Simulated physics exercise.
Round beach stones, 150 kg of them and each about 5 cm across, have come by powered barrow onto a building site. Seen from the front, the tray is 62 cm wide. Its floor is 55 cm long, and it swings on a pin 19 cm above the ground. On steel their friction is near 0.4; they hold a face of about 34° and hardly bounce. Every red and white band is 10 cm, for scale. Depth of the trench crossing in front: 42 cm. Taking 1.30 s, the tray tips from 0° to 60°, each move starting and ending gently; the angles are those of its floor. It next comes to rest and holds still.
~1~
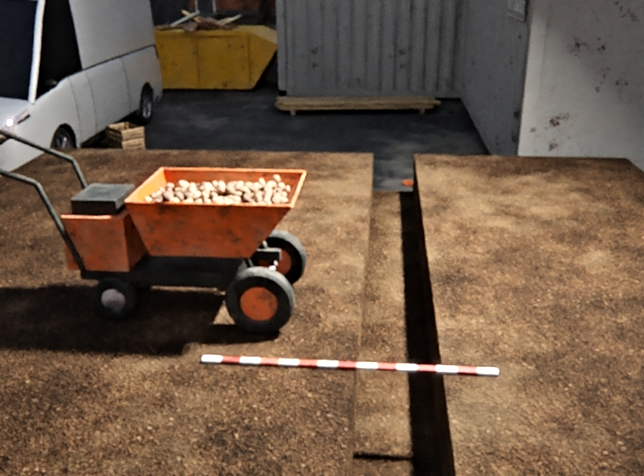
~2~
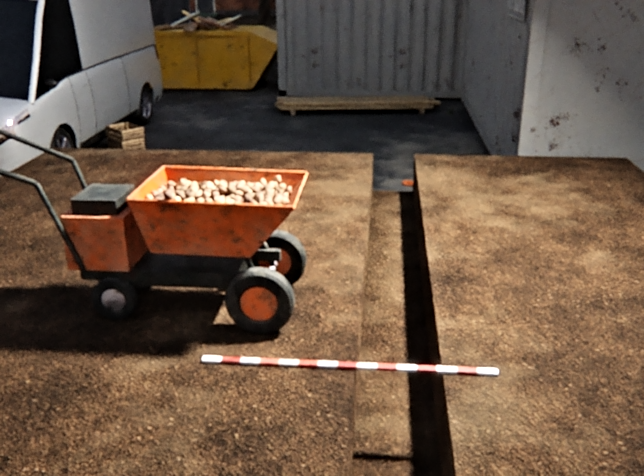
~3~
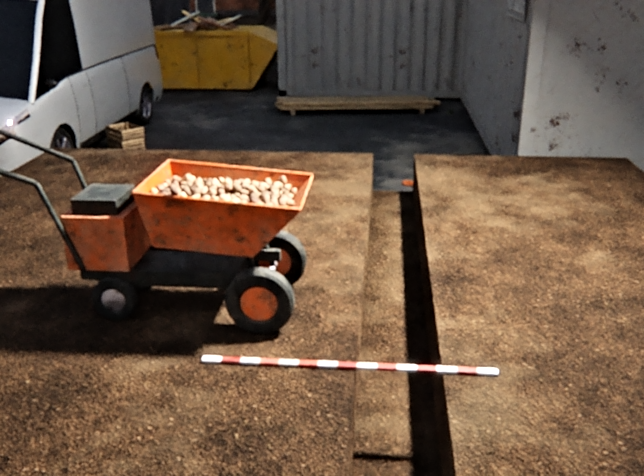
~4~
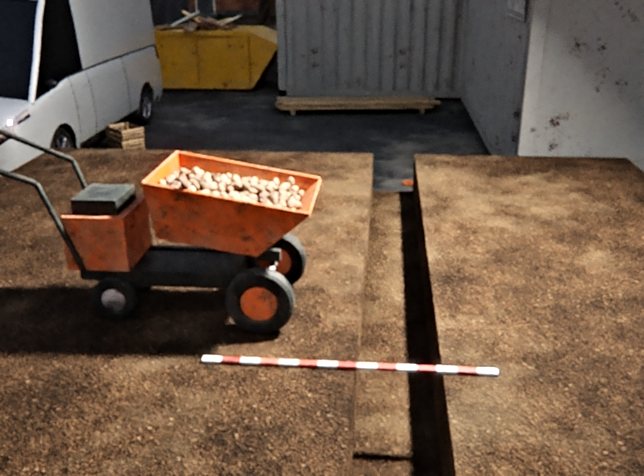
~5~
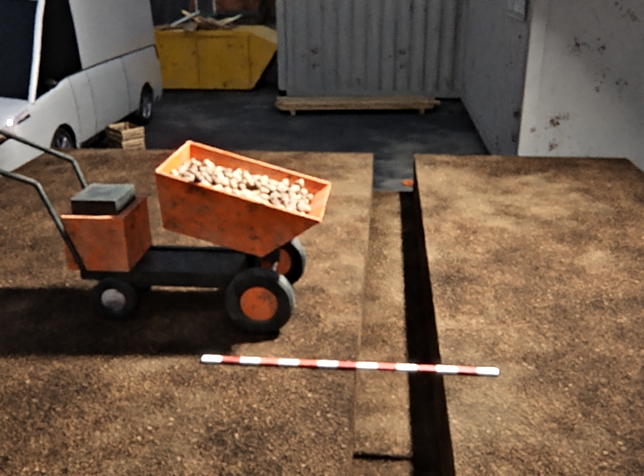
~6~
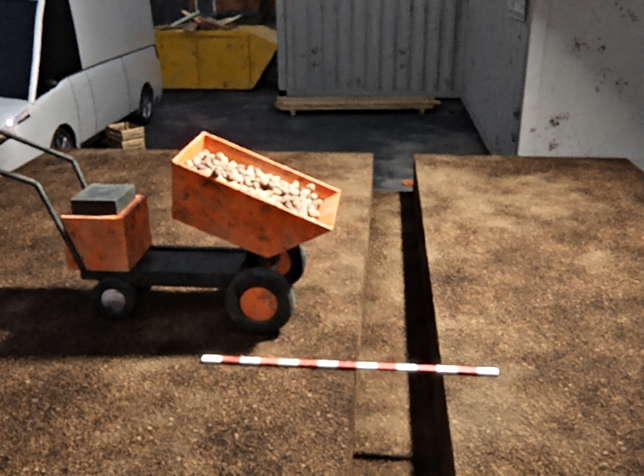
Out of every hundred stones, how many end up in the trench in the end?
Around 83 in every hundred.
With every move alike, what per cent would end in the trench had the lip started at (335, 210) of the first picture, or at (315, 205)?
Roughly 45 in a hundred from the first, 65 in a hundred from the second.
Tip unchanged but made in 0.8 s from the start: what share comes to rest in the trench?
Roughly 75 per cent would.
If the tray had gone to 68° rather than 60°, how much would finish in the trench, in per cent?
Roughly 95 per cent would end in the trench.
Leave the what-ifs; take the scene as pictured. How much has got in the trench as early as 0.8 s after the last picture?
I'd say near 25 per cent at that time.
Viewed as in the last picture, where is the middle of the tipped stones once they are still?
I'd point to around (400, 363).
Then, 0.4 s after the last picture the floor is at 51°, 100 % in the tray; the foremost stones are at (357, 245).
Then, 0.8 s after the last picture the floor is at 60°, 75 % in the tray, 25 % in the trench; the foremost stones are at (432, 343).
Then, 1.2 s after the last picture the floor is at 60°, 44 % in the tray, 51 % in the trench, 5 % past the trench; the foremost stones are at (493, 306).
Then, 3.2 s after the last picture the floor is at 60°, 12 % in the tray, 83 % in the trench, 5 % past the trench; the foremost stones are at (547, 310).
